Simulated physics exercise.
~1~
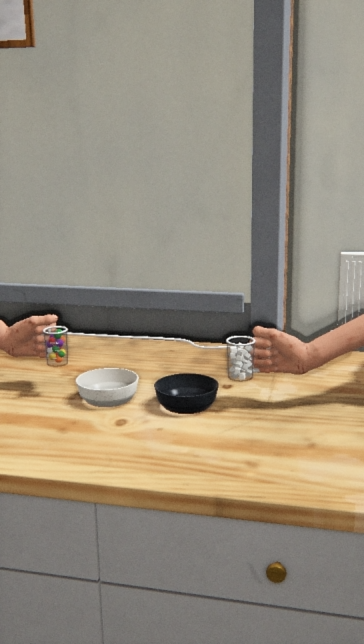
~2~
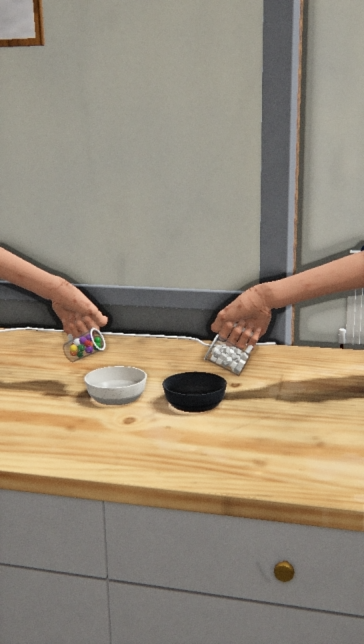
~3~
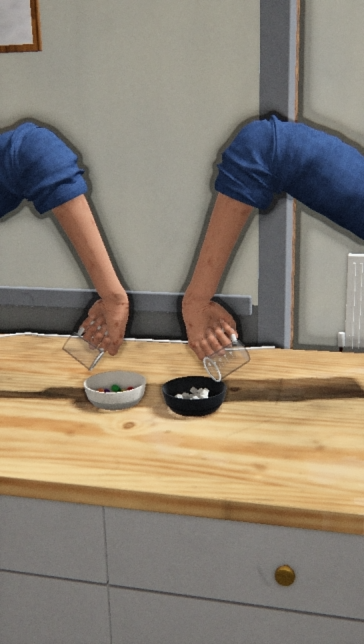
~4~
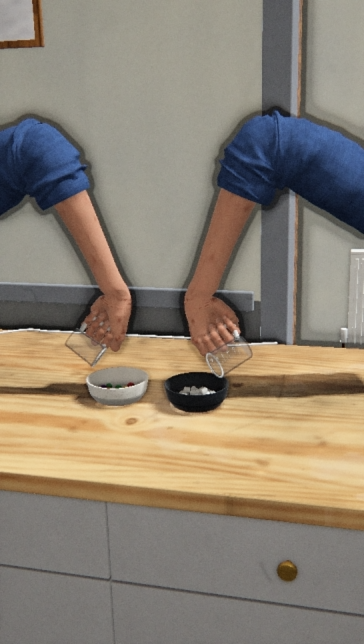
The clip shows two hands holding small clear cups, one of colourful pieces and one of white pieces, above a wooden counter. The hands tip the cups over, pouring the colourful pieces into the white bowl at left and the white ones into the black bowl at right.
